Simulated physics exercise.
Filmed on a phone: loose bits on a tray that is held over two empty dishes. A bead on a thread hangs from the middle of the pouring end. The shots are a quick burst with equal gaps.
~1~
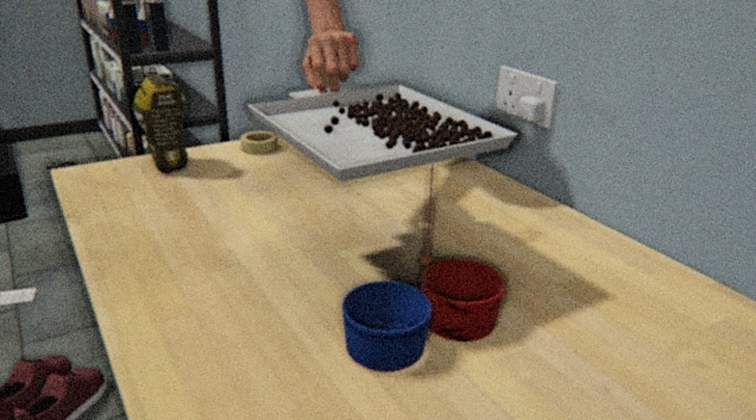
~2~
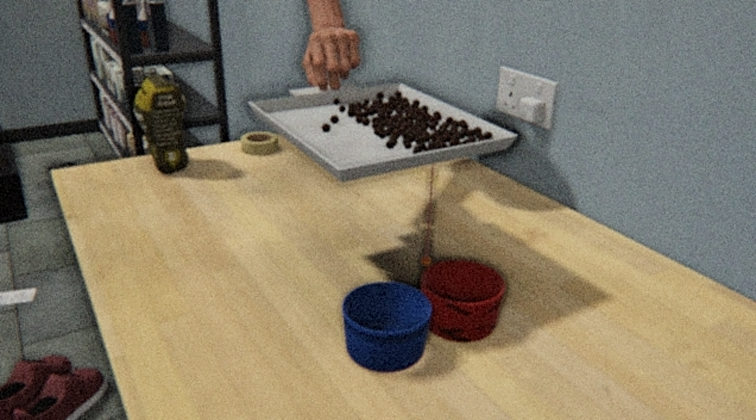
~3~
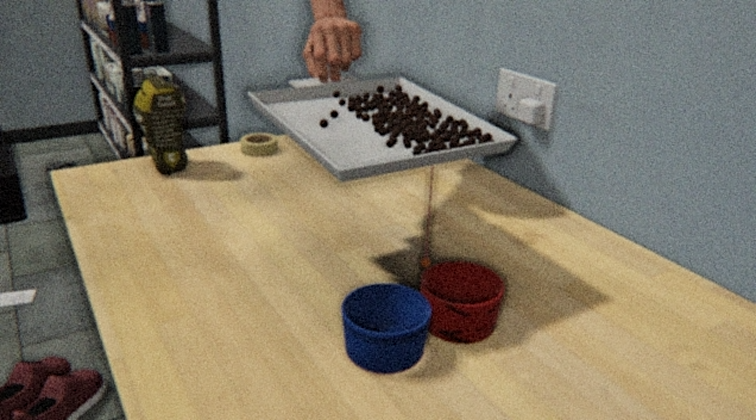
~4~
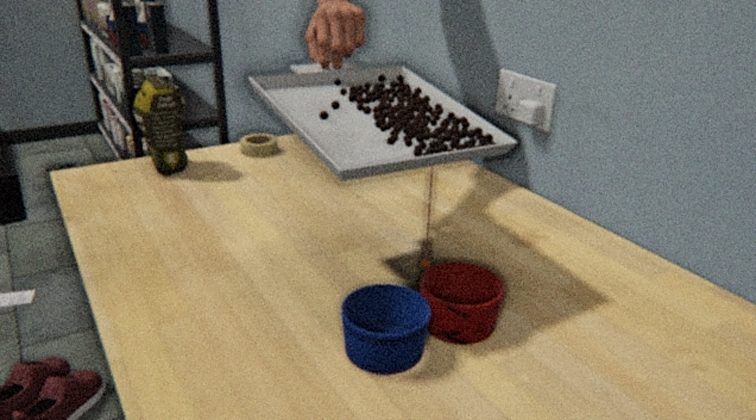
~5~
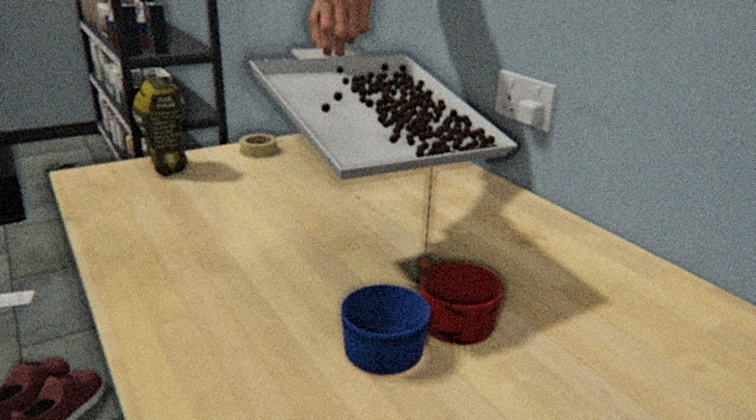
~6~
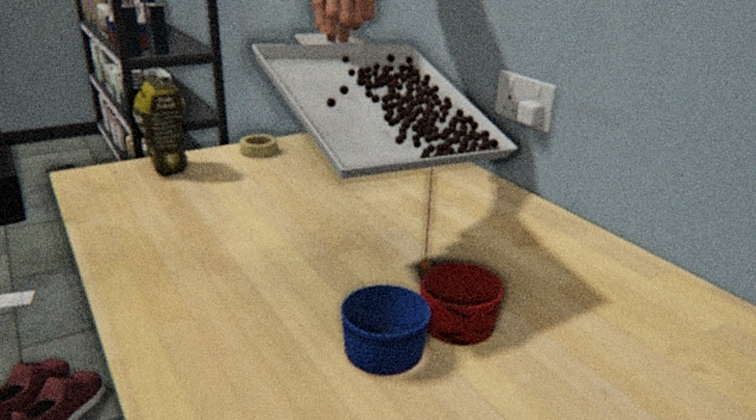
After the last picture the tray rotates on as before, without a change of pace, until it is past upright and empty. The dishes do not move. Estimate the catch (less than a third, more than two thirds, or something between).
The two hold between a third and two thirds of the load.
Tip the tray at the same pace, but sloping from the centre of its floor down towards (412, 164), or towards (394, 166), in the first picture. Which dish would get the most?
In turn: The left dish; the dish on the left.
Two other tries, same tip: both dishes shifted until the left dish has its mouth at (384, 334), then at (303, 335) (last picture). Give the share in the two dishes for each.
About 20 and 0 per cent.
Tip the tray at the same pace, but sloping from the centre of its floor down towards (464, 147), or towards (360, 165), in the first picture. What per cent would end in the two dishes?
In turn 10 and 40 in a hundred.
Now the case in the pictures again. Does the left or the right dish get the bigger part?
It is the right-hand dish.
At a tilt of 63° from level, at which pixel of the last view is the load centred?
At about (479, 160).
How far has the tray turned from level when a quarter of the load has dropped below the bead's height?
At about 70°.
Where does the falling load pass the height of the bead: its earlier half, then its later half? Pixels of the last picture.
First near (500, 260), later near (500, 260).
Just after the last frame, tray tipped steeply; roughly two thirds on the tray; about a tenth in the right dish; about a tenth outside both; roughly a quarter in the air.
A moment on, tray tipped past a quarter turn; just a few in the left dish; roughly a third in the right dish; roughly half outside both; just a few in the air.
Further on, tray tipped past a quarter turn; just a few in the left dish; roughly a third in the right dish; roughly half outside both.
When it is over, tray tipped past a quarter turn; just a few in the left dish; roughly a third in the right dish; roughly half outside both.
